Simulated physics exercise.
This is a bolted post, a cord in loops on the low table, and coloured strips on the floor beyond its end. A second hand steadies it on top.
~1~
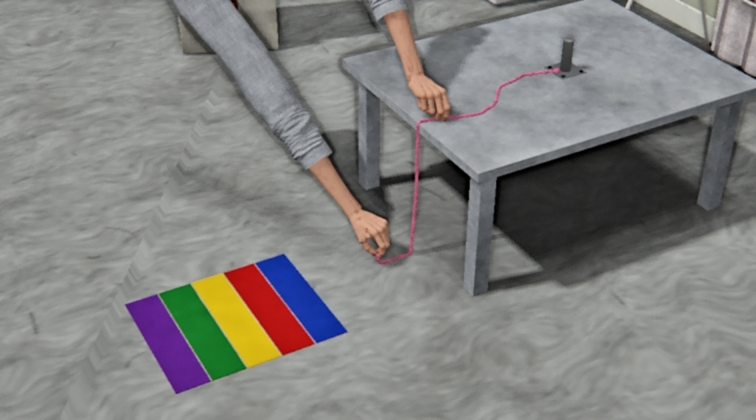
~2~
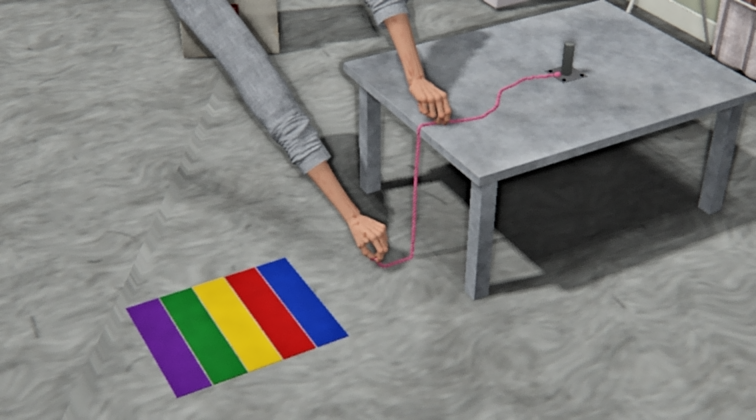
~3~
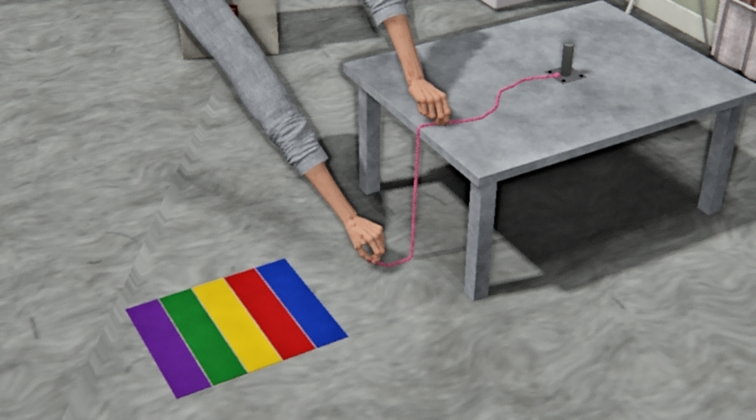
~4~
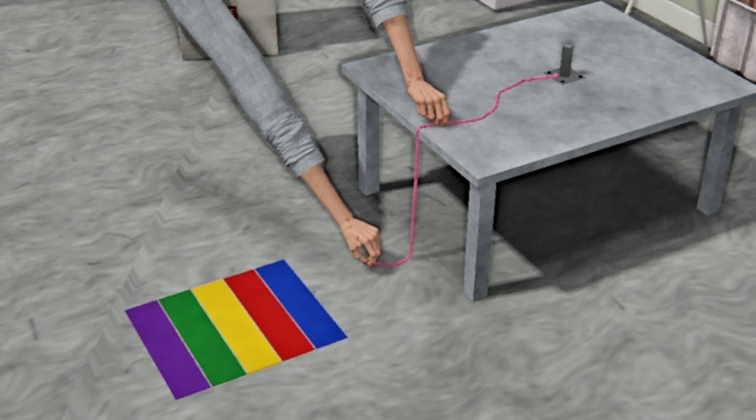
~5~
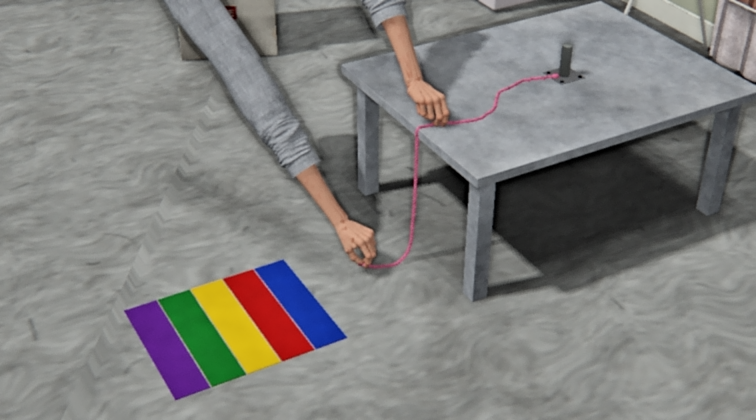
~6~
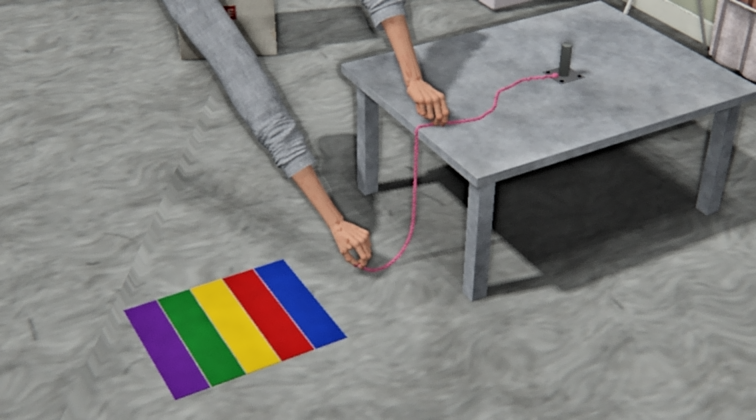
The clip opens on a pink cord running from a small post on a grey table, under one hand near the edge, and down to another hand near the floor. The lower hand then draws the cord's end slightly left, toward coloured strips, while the upper hand stays nearly still.
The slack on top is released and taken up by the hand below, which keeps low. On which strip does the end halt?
The red one.
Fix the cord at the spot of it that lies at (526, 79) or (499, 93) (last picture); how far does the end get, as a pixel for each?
Try by try, around (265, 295) and (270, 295).
Soon after, end near (328, 276); short of the strips.
After that, end near (286, 290); over blue.
At the stop, end near (262, 298); over red. It halts on the red strip.
